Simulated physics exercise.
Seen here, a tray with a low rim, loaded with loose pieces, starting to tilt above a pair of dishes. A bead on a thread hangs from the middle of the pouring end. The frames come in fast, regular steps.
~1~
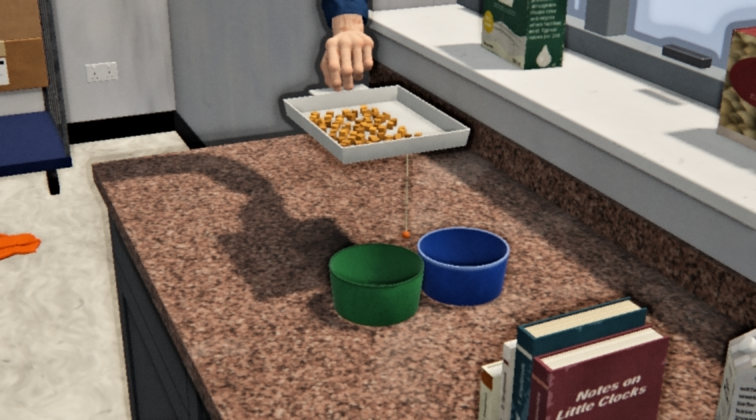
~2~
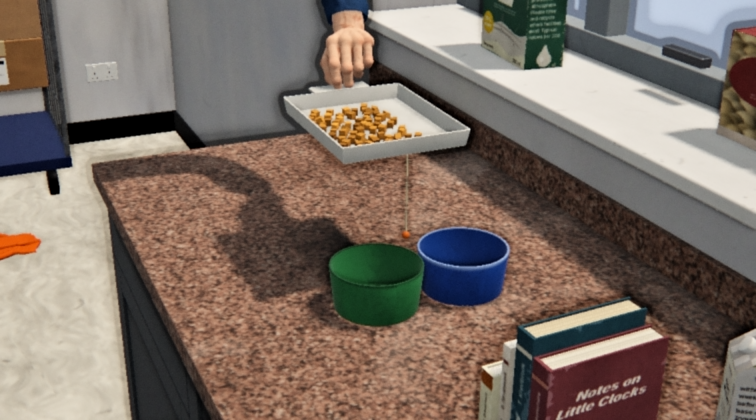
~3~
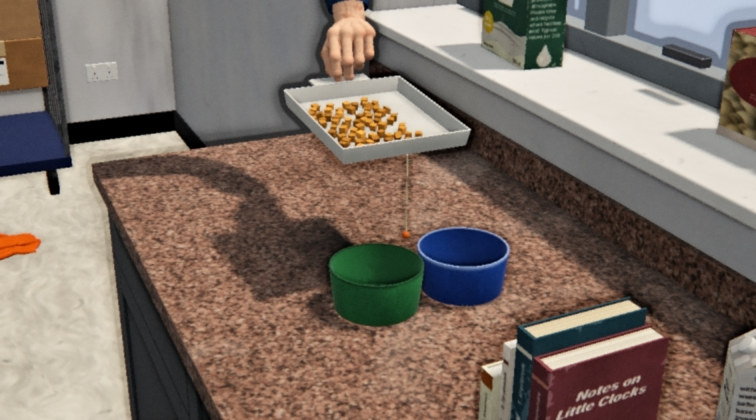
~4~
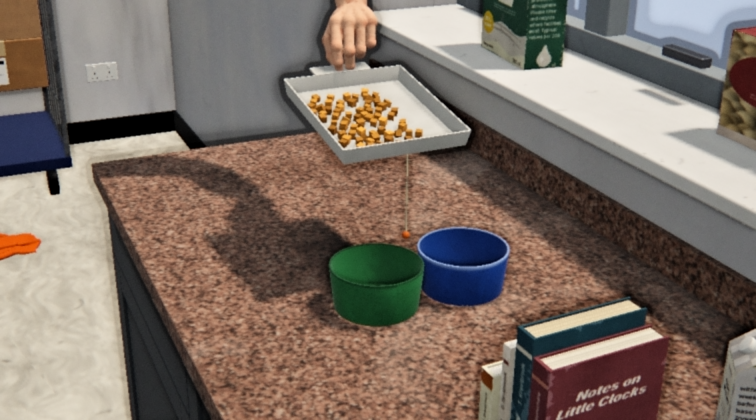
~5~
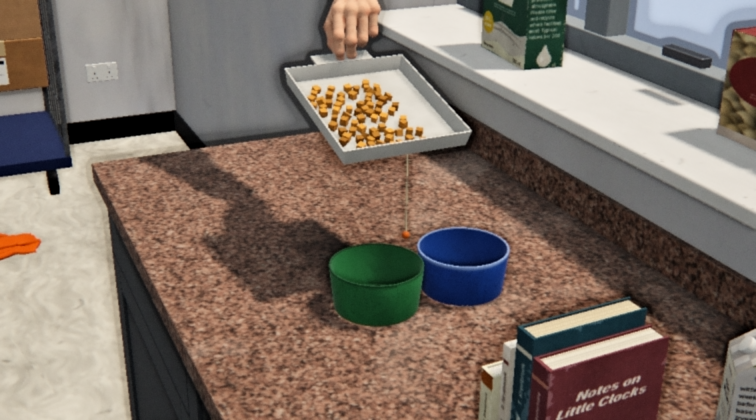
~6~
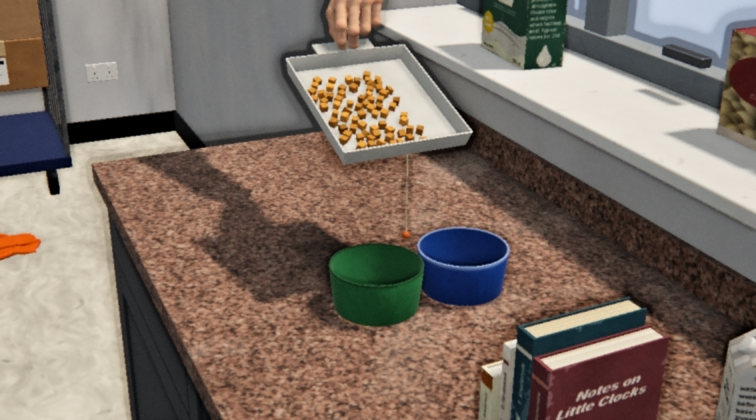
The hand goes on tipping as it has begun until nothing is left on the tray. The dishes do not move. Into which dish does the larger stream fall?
Fuller: The left dish.
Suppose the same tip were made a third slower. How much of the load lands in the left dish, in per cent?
About 40 per cent.
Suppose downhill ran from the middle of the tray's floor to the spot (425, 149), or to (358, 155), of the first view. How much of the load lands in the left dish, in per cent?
In turn 10 and 60 in a hundred.
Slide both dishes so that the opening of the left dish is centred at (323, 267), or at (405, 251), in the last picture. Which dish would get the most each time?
At the first place the right dish, at the second the left dish.
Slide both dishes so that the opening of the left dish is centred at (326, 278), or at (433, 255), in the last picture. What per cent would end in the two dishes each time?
Near 70 % and 40 %.
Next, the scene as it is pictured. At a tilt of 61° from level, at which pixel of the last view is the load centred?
Around (388, 132).
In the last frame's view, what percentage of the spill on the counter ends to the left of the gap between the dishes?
Near 20 %.
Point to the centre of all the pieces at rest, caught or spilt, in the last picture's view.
Around (396, 310).
Just after the last frame, tray tipped steeply; every one on the tray.
A moment on, tray tipped right over; almost all on the tray; just a few in the left dish; just a few outside both.
Further on, tray tipped past a quarter turn; roughly half in the left dish; roughly a quarter in the right dish; roughly a third outside both.
When it is over, tray tipped past a quarter turn; roughly half in the left dish; roughly a quarter in the right dish; roughly a third outside both.
